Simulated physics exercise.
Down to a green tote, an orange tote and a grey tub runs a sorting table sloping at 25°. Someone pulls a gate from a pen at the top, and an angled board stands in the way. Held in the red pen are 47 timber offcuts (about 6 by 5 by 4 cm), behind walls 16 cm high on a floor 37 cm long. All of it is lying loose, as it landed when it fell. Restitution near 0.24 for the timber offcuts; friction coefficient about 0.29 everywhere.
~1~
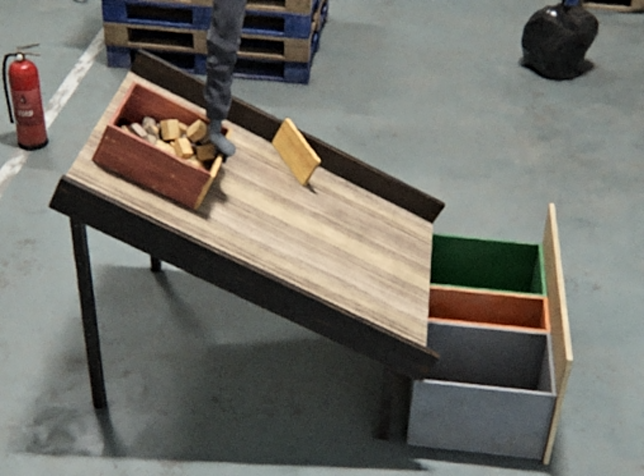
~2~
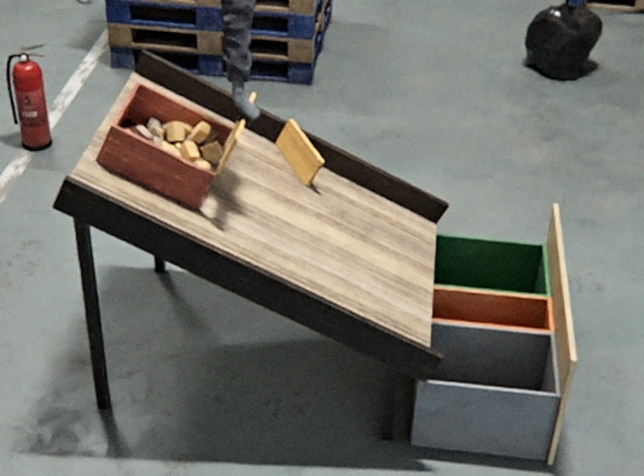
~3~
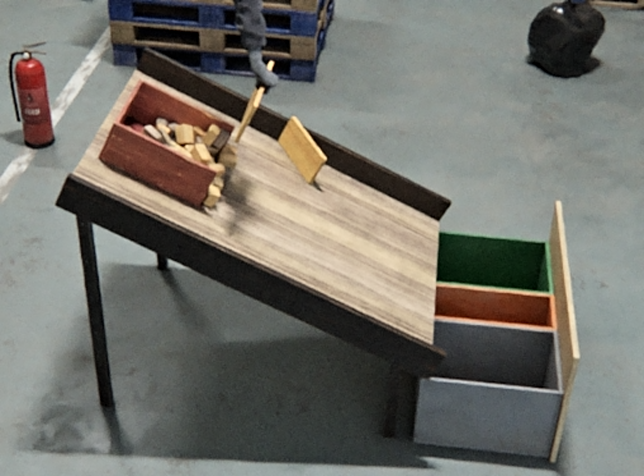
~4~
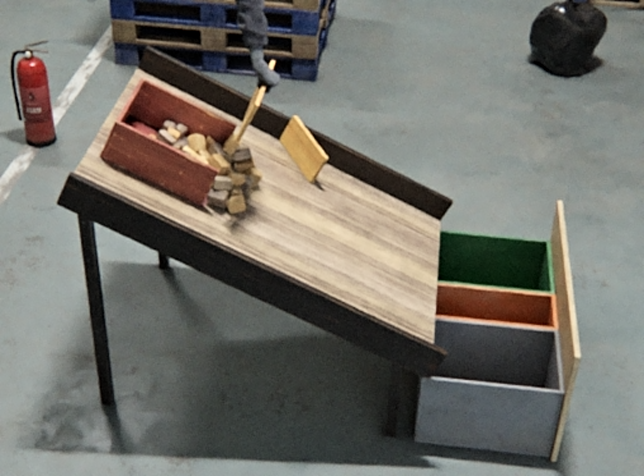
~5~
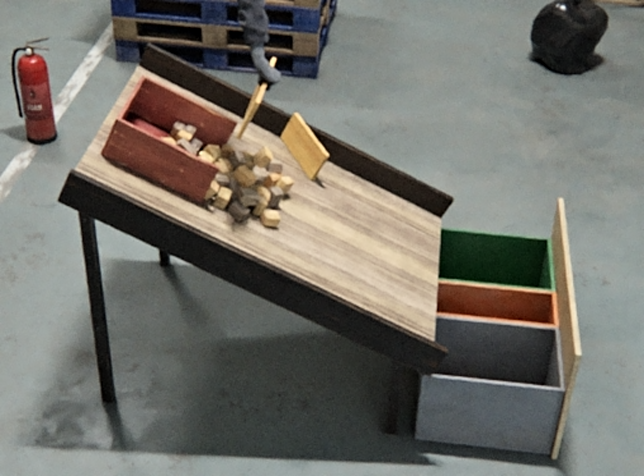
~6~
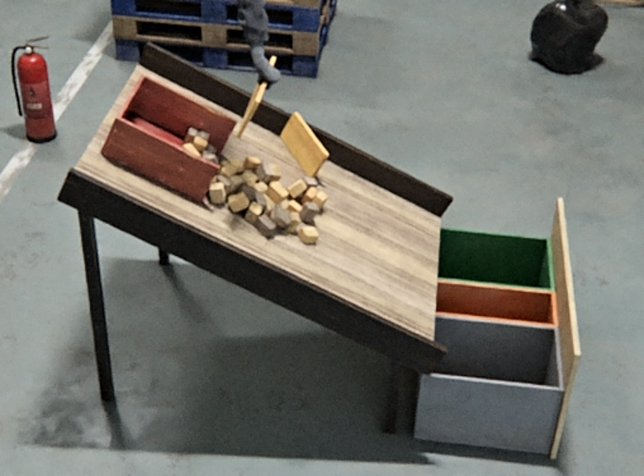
A gloved hand lifting a gate from a red pen on a sloping table, loose timber offcuts tumbling out and spreading downslope.
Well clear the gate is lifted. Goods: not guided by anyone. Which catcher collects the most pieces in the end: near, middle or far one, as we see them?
The middle one.
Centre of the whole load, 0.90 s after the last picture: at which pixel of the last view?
Somewhere around pixel (518, 338) in the last view.
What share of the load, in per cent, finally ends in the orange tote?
That comes to around 65 per cent.
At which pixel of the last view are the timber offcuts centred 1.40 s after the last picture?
Estimated centre in the last picture: (521, 355).
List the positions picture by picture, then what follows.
In the first picture (places track the rim corner closest to us here), red pen (112, 125); green tote (544, 296); all still inside.
Red pen (116, 126), in the second picture.
Red pen (118, 124); 5 out, the lowest offcut at (223, 176), in the third picture.
Red pen (120, 122); 13 out, the lowest offcut at (252, 177), in the fourth picture.
Red pen (120, 120); 25 out, the lowest offcut at (270, 218), in the fifth picture.
Red pen (120, 118); green tote (551, 290); 32 out, the lowest offcut at (308, 235), in the sixth picture.
Then, 0.22 s after the last picture, 3 still in the red pen and 44 on the slope.
Then, 0.50 s after the last picture, 3 in the green tote, 5 in the orange tote, 1 in the grey tub, 34 on the slope and 4 in the air.
Then, 0.90 s after the last picture, 7 in the green tote, 26 in the orange tote, 6 in the grey tub, 3 on the slope and 5 in the air.
Final count (1.40 s after the last picture), 8 in the green tote, 30 in the orange tote and 9 in the grey tub.
